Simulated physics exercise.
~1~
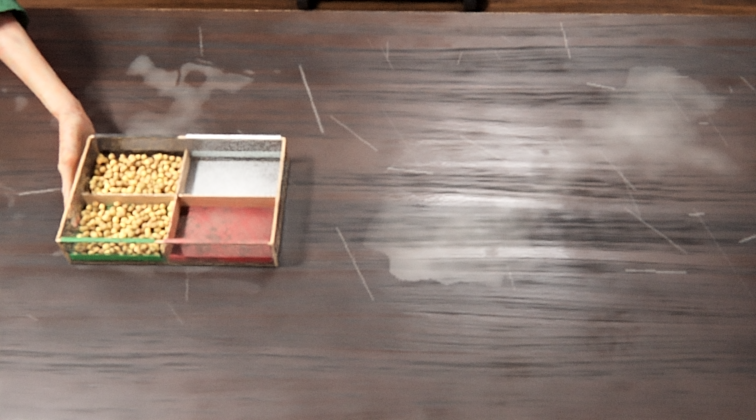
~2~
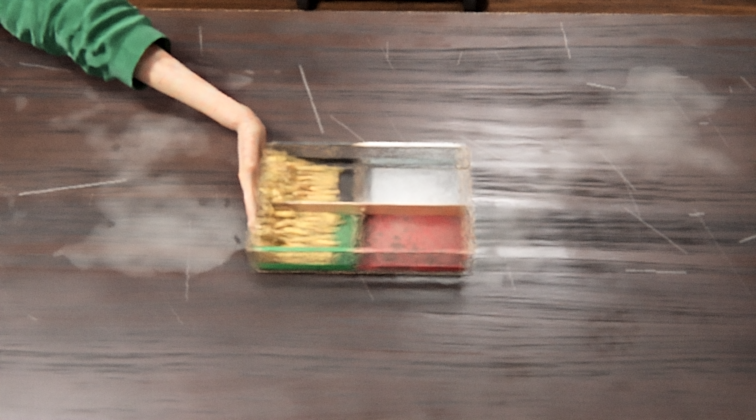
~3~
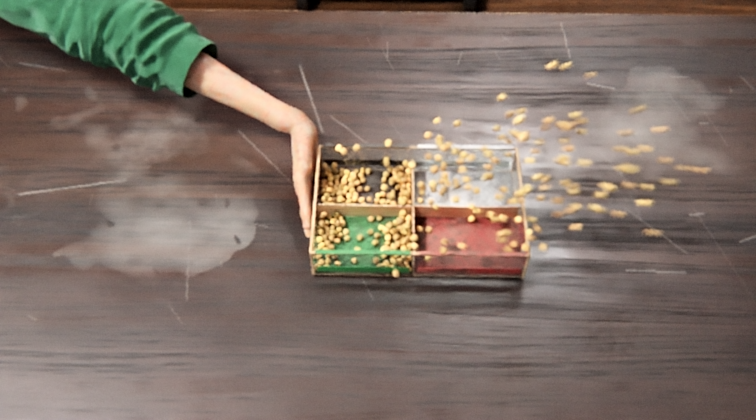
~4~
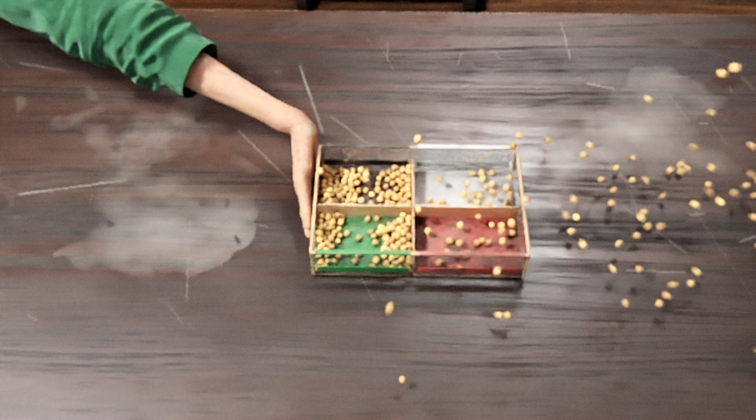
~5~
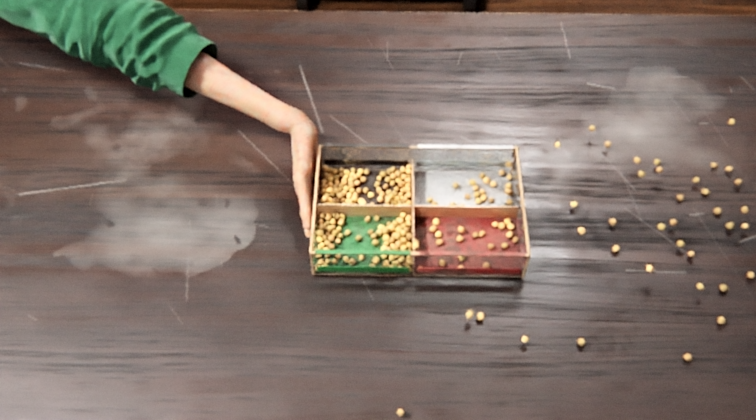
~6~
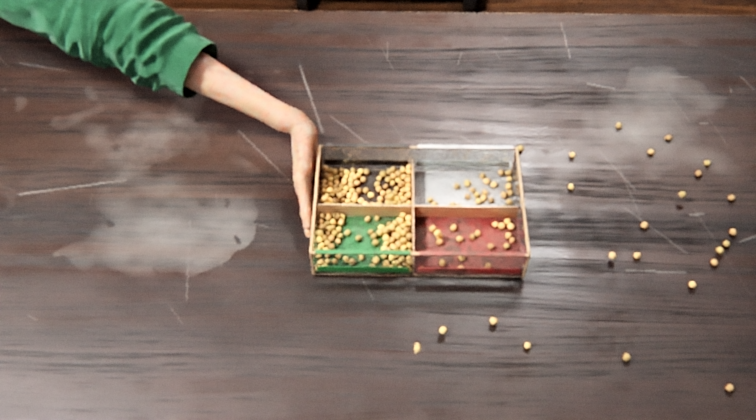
The clip opens on a dark wooden table, where a hand holds the left end of a divided tray with chickpeas filling its two left compartments, while the white and red ones on the right sit empty. The green-sleeved arm pushes the tray quickly to the right, blurring it. The tray then stops, and many chickpeas fly up and forward over its partitions and right edge. Some drop into the white and red compartments, while others land and scatter across the table. Finally, the hand rests against the still tray, with most chickpeas remaining in the black and green compartments.
